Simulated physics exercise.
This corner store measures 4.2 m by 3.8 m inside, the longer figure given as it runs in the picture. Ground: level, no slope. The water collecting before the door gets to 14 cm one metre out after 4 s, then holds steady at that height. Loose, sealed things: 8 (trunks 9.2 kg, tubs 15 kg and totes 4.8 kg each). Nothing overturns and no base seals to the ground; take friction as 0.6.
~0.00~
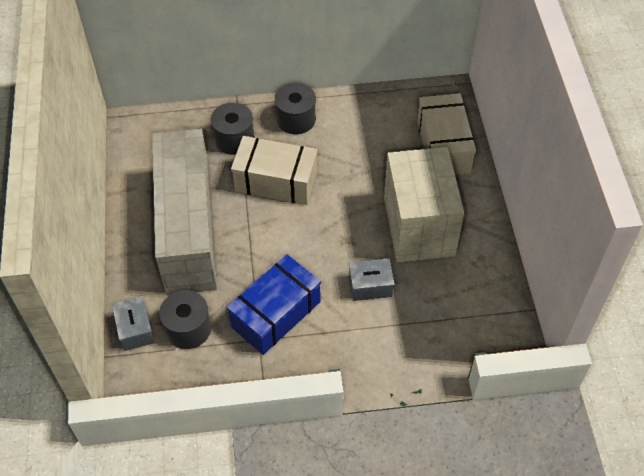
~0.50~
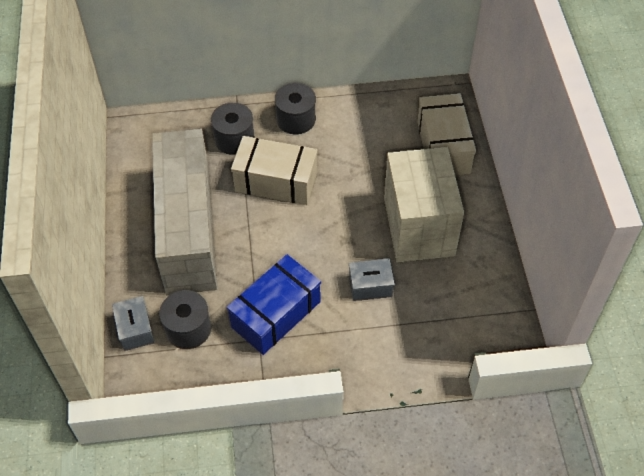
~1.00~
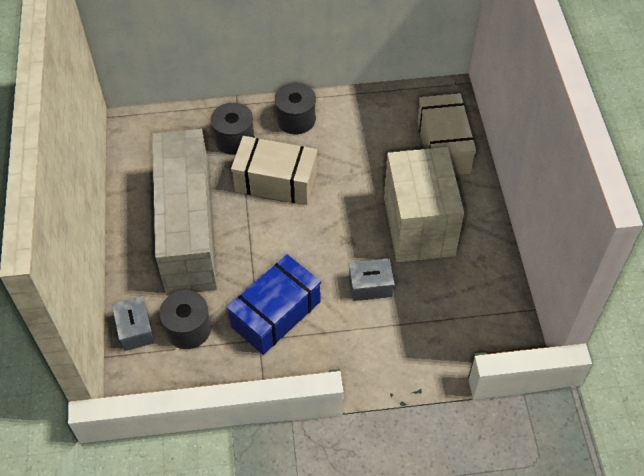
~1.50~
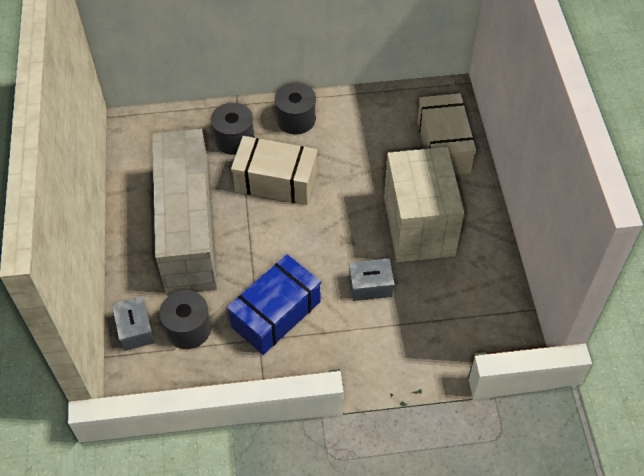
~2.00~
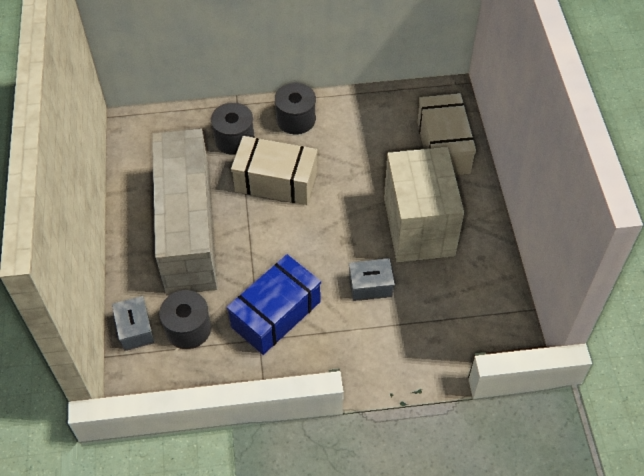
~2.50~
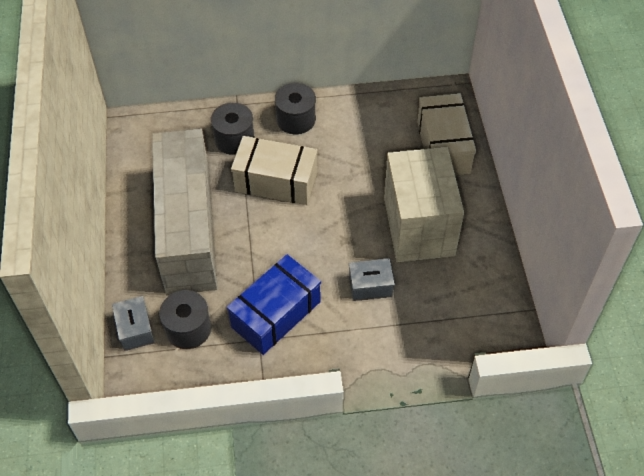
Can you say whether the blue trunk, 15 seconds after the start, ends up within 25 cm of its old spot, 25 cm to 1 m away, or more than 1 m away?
It ends up 25 cm to 1 m away.
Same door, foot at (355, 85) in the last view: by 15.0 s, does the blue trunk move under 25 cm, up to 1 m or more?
Then the blue trunk ends far away.
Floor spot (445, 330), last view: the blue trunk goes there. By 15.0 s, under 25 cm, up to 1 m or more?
It creeps a little.
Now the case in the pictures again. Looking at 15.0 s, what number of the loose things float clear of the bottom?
The number is 6.
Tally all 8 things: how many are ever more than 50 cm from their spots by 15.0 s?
Count: 5.
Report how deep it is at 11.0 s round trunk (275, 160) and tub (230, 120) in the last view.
Some 8 cm at the first, some 6 cm at the second.
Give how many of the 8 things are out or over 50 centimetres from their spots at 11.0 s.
My count gives 2.
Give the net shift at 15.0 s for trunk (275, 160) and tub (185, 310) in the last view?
In that order: 100 cm, 0 cm.
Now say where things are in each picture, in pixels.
In the first picture, the blue trunk at (274, 294), on the bottom; 0.0 m2 under water; 0 of 8 have shifted.
In the second picture, the blue trunk at (274, 294), on the bottom; 0.0 m2 under water; 0 of 8 have shifted.
In the third picture, the blue trunk at (274, 294), on the bottom; water covers 0.0 m2; 0 of 8 have shifted.
In the fourth picture, the blue trunk at (274, 294), on the bottom; 0.0 m2 under water; 0 of 8 have shifted.
In the fifth picture, the blue trunk at (274, 294) rests on the ground; 0.0 m2 under water; 0 of 8 have shifted.
In the sixth picture, the blue trunk at (274, 294) rests on the ground; 0.1 m2 under water; 0 of 8 have shifted.
After 3.5 s the blue trunk is near (274, 294), 0.0 m from its start, aground; 0 afloat.
After 6.8 s the blue trunk is near (241, 284), 0.3 m from its start, aground; 1 afloat.
After 11.0 s the blue trunk is near (239, 288), 0.3 m from its start, afloat; 4 afloat.
After 15.0 s the blue trunk is near (258, 342), 0.5 m from its start, afloat; 6 afloat.
